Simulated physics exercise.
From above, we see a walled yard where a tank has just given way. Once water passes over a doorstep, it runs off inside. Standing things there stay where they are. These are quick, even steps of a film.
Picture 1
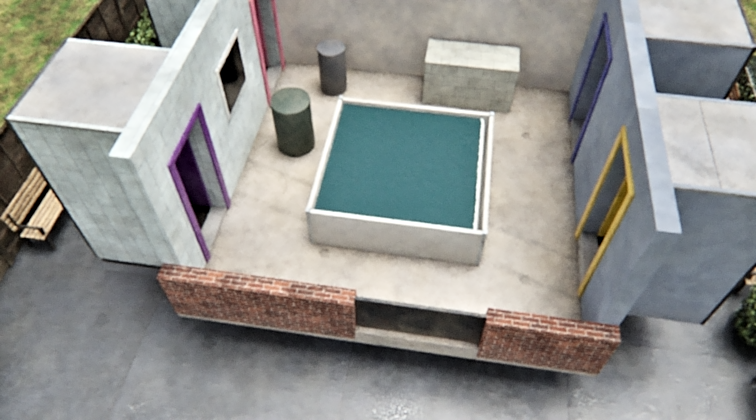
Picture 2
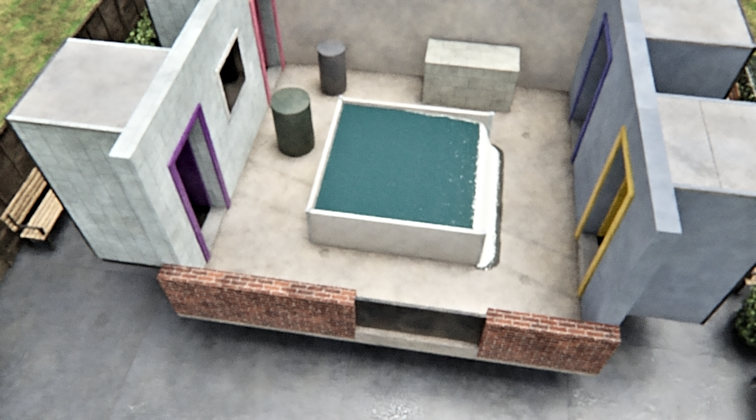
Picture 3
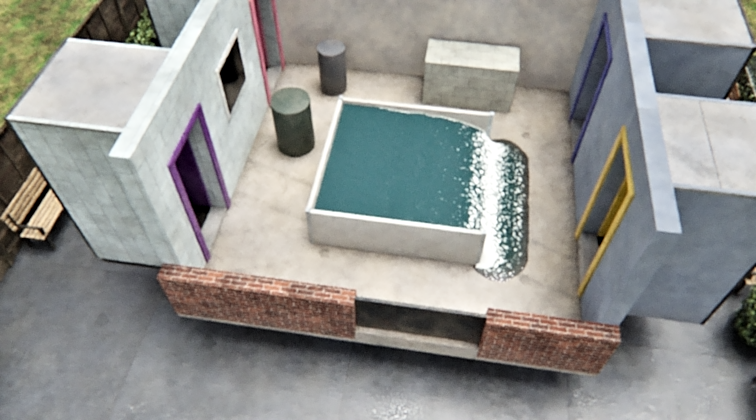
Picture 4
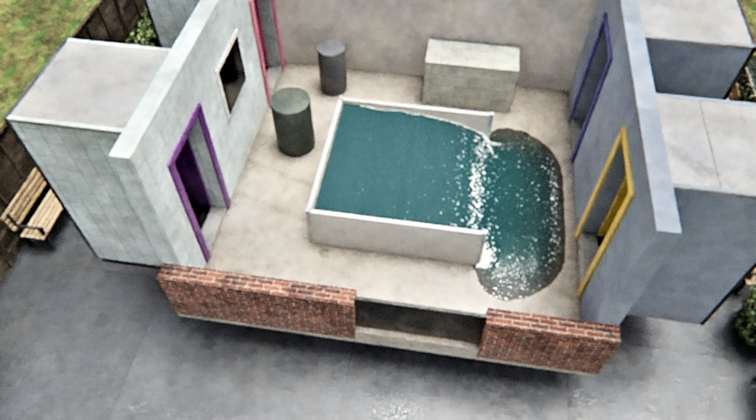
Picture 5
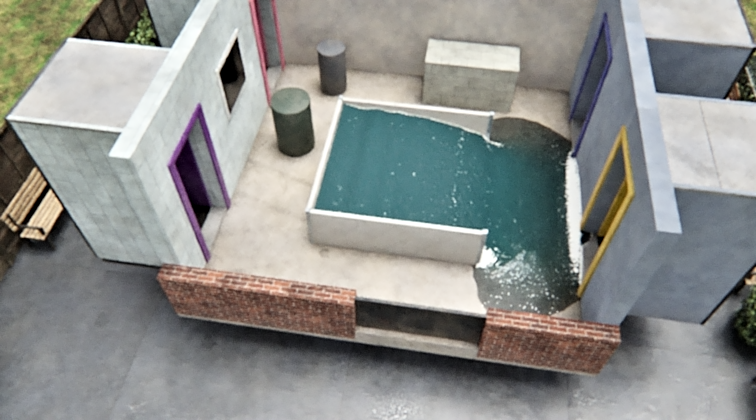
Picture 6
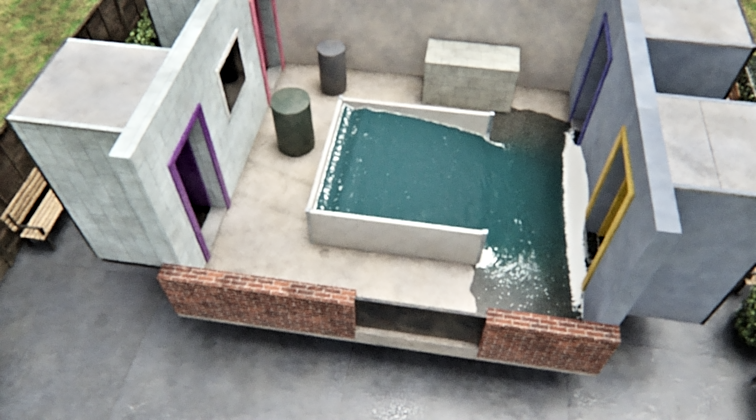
In a walled yard, water pours from the tank's right side and spreads to the right wall.
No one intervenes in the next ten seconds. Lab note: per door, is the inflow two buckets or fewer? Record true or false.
Pink door false; purple door false; blue door false; yellow door false.
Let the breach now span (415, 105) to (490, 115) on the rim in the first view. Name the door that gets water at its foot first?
Earliest is the one in blue.
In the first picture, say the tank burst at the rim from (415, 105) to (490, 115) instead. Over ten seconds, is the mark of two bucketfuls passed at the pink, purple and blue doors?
The pink door tops the limit, the purple door tops the limit and the blue door tops the limit.
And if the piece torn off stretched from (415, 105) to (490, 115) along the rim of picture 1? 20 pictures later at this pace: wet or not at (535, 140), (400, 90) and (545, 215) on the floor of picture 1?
Spot one ends up deluged, spot two deluged, spot three deluged.
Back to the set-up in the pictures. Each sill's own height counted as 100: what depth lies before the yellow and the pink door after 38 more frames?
In order: Roughly 70 and 130 in a hundred.
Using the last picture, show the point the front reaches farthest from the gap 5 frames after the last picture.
Roughly at (565, 93).
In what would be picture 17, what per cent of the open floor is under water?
Estimate: Some 40 in a hundred.
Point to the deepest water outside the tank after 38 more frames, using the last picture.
Look close to (246, 165).
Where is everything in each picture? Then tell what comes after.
In the first picture, still water in the water tank at (406, 163).
In the second picture, water pours out at (482, 192) and has run to a hidden place.
In the third picture, the front is at (505, 143), out from the gap at (481, 194).
In the fourth picture, water pours out at (481, 195) and has run to (519, 135).
In the fifth picture, the front is at (571, 145), out from the gap at (481, 195).
In the sixth picture, the front is at (570, 126), out from the gap at (481, 195).
A moment on, water covers 30 % of the floor; the pink door not reached, the purple door not reached, the blue door over two buckets in, the yellow door over two buckets in.
Next, water covers 40 % of the floor; the pink door not reached, the purple door not reached, the blue door far over two buckets in, the yellow door far over two buckets in.
Then, water covers 75 % of the floor; the pink door wet at the sill, nothing in, the purple door under two buckets in, the blue door far over two buckets in, the yellow door far over two buckets in.
Later, water covers 95 % of the floor; the pink door under two buckets in, the purple door far over two buckets in, the blue door far over two buckets in, the yellow door far over two buckets in.
In the end, water covers 100 % of the floor; the pink door over two buckets in, the purple door far over two buckets in, the blue door far over two buckets in, the yellow door far over two buckets in.
